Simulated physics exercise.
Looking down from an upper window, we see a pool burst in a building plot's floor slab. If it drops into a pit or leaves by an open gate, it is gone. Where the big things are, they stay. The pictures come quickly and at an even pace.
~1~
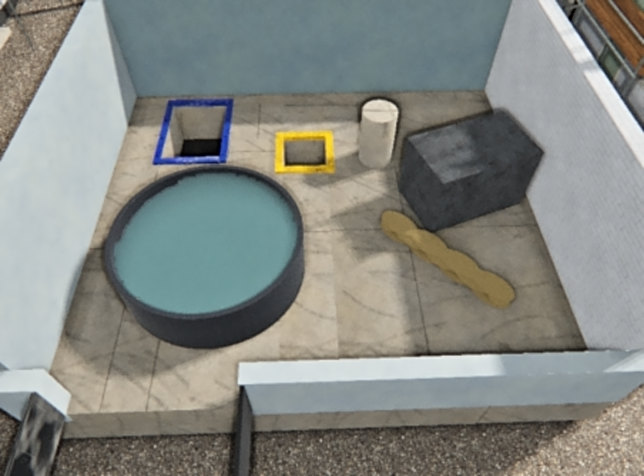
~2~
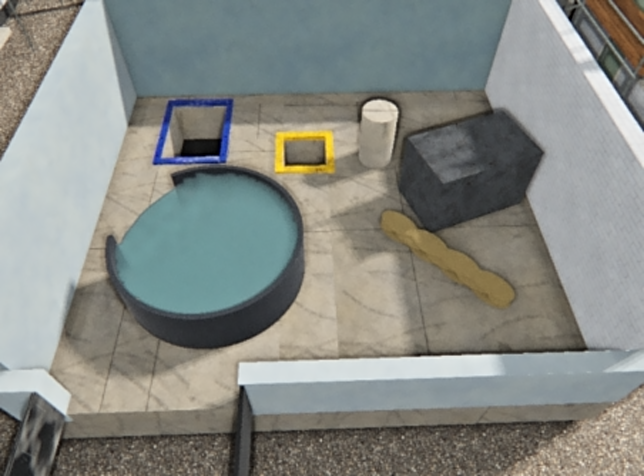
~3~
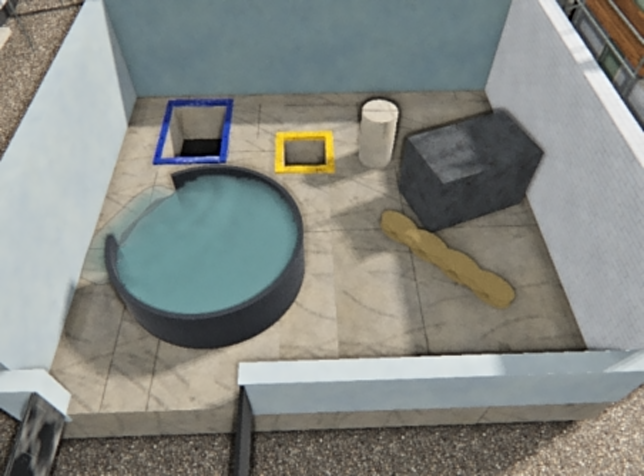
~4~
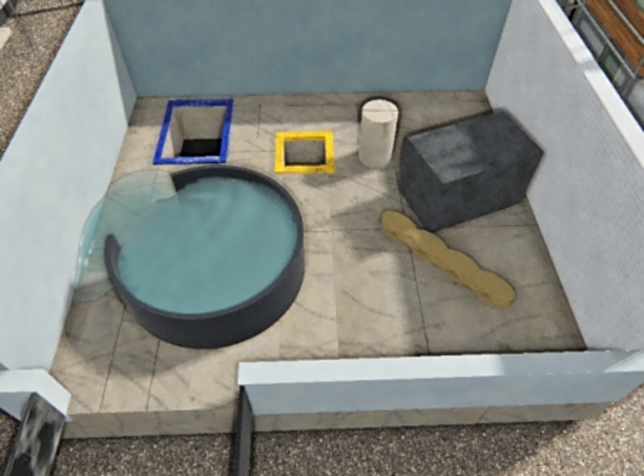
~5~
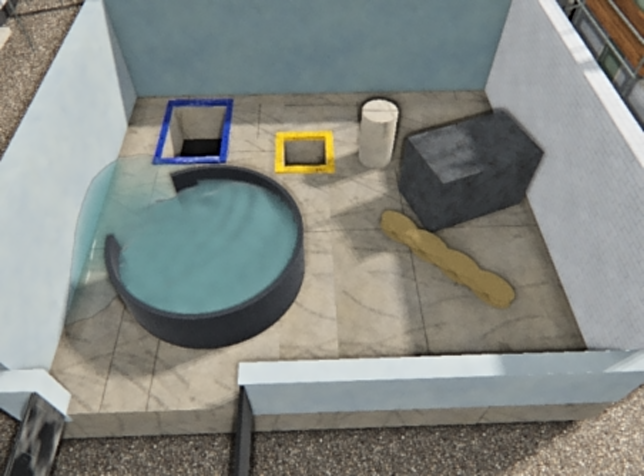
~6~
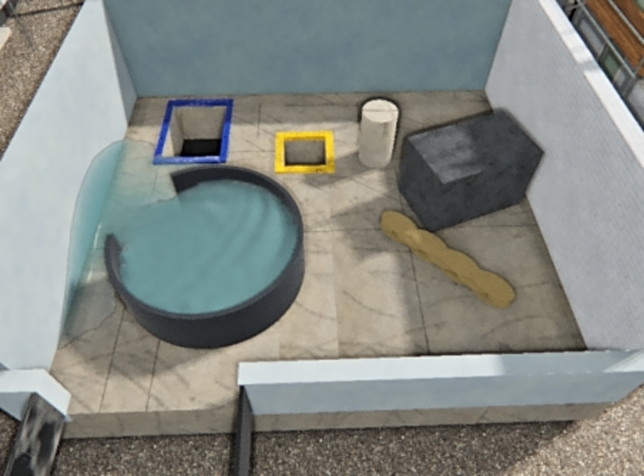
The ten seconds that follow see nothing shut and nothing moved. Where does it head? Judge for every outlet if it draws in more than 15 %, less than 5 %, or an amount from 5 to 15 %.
In the end the gate accounts for a substantial part - beyond fifteen per cent, the yellow pit accounts for a negligible part - below five per cent, the blue pit accounts for a substantial part - beyond fifteen per cent.
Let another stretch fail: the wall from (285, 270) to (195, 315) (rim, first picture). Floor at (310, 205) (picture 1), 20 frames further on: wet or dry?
My call: Swamped.
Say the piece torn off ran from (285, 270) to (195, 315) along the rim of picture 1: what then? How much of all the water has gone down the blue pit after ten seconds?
About 0 percent ends up in the blue pit, by my reckoning.
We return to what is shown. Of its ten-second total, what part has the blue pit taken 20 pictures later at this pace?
I'd put it at about 45 per cent.
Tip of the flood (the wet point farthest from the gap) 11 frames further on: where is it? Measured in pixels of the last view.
Somewhere about (306, 96).
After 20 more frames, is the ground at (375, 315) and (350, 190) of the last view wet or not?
Spared, spared.
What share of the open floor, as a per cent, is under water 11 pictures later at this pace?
About 25 %.
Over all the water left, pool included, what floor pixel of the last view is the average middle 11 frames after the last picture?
I'd say around (178, 229).
A moment on, water covers 20 % of the floor; the gate 0 %, the yellow pit 0 %, the blue pit 1 %.
Next, water covers 25 % of the floor; the gate 2 %, the yellow pit 0 %, the blue pit 7 %.
Then, water covers 40 % of the floor; the gate 8 %, the yellow pit 0 %, the blue pit 21 %.
Later, water covers 50 % of the floor; the gate 14 %, the yellow pit 0 %, the blue pit 35 %.
In the end, water covers 65 % of the floor; the gate 19 %, the yellow pit 0 %, the blue pit 44 %.
